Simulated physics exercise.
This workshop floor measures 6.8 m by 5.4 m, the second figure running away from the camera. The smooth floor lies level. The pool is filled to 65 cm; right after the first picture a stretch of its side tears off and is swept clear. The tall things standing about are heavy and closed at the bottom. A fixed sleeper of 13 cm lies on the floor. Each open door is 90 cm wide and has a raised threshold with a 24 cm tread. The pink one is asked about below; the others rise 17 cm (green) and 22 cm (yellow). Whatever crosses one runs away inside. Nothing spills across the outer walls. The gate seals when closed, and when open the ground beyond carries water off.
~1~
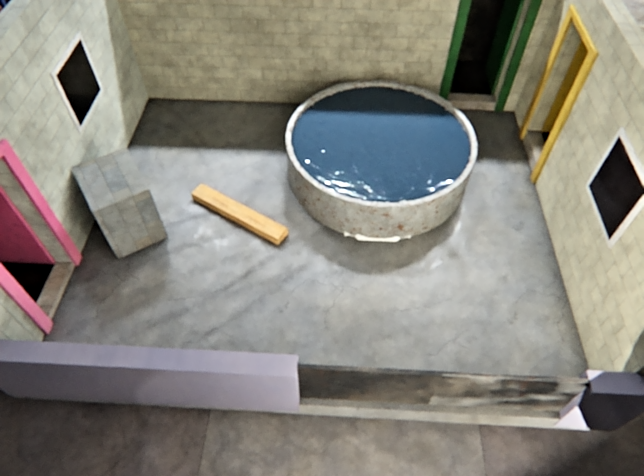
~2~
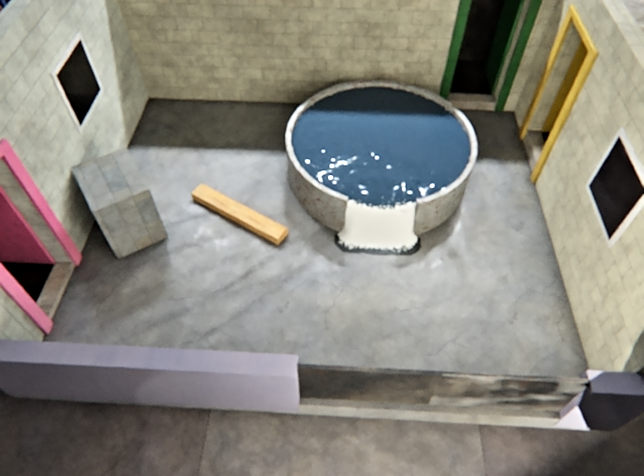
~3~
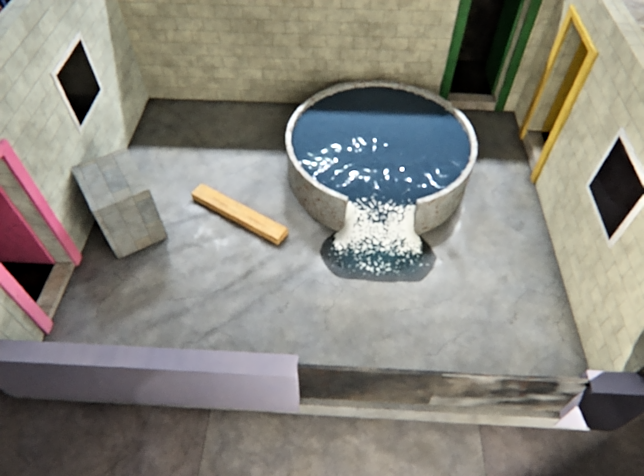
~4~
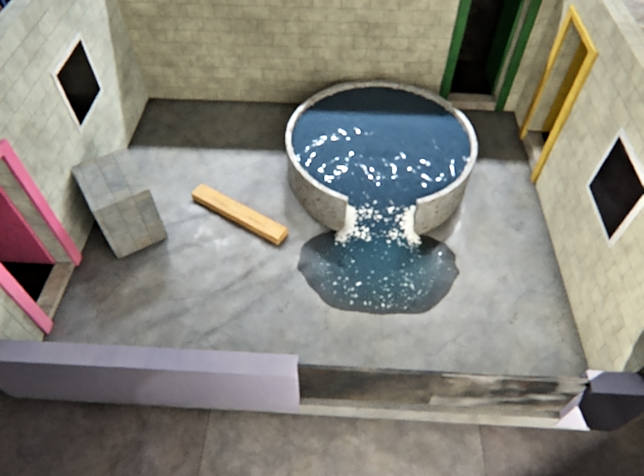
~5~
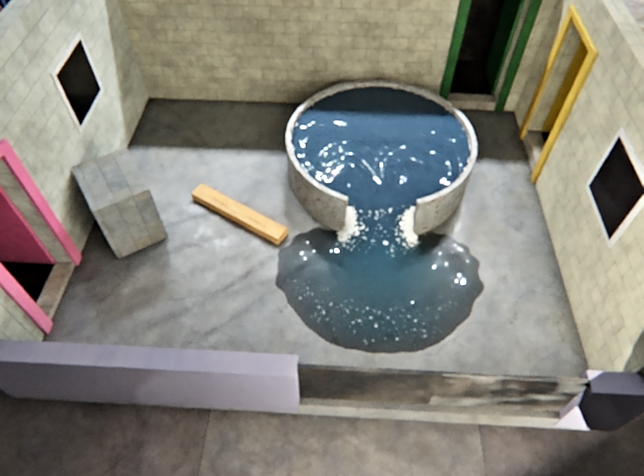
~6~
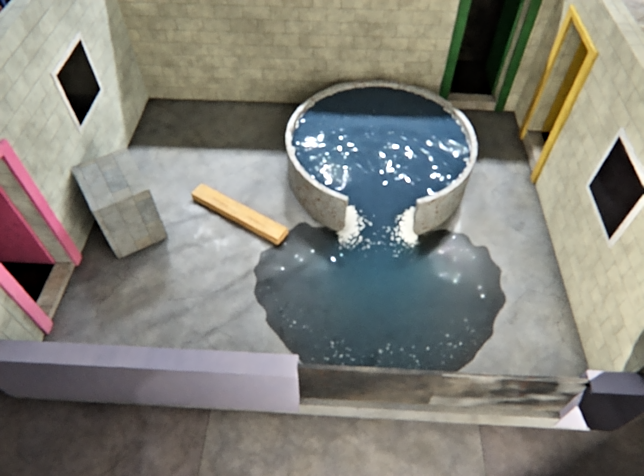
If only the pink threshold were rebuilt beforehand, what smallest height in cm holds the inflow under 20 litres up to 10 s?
Close to 19 cm is just enough.
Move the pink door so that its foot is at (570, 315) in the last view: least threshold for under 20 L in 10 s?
About 16 cm.
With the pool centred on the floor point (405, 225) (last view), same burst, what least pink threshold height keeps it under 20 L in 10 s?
About 19 cm.
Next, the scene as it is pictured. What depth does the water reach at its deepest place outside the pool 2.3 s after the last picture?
Up to some 34 cm.
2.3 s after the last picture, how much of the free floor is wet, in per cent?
About 45 per cent.
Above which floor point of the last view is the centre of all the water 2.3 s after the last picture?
Around (369, 226).
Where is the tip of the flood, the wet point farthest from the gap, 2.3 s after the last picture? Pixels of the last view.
Around (31, 370).
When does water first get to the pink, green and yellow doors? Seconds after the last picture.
Pink 1.8 s, green 3.4 s, yellow 2.8 s.
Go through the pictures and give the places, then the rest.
Still water, 65 cm deep, in the pool at (380, 140); the pink door at (29, 249) is dry, in the first frame.
The front is at (401, 252), 0.3 m from the gap at (379, 227); 0.2 m2 of floor is wet, 65 cm left at the back, in the second frame.
The gap is at (379, 228), the front 0.7 m out at (415, 277); the back of the pool holds 65 cm, in the third frame.
Water pours out at (379, 229) and has run 1.2 m, to (372, 309); about 6 cm deep outside, 65 cm at the back, in the fourth frame.
Water pours out at (379, 228) and has run 1.8 m, to (392, 347); about 5 cm deep outside, 65 cm at the back, in the fifth frame.
The front is at a hidden place, 2.3 m from the gap at (379, 228); 5.2 m2 of floor is wet, 65 cm left at the back; 2.7 m in a straight line remain to the pink door at (29, 249), in the sixth frame.
Then, 0.7 s after the last picture water covers 30 % of the floor, deepest (34 cm) near (371, 244); it has not reached the pink door.
Then, 2.3 s after the last picture water covers 45 % of the floor, deepest (34 cm) near (573, 399); 17 cm at the pink door, 3 litres in over its 9 cm threshold.
Then, 9.3 s after the last picture water covers 95 % of the floor, deepest (18 cm) near (534, 205); 15 cm at the pink door, 231 litres in over its 9 cm threshold.
At the pink door as built, the water peaked near 22 cm, 4.5 s after the last picture.
With a threshold of 16 cm, 52 litres would have come in within the 10 s; with 21.5 cm, 8 litres. So under 20 litres takes about 19 cm.
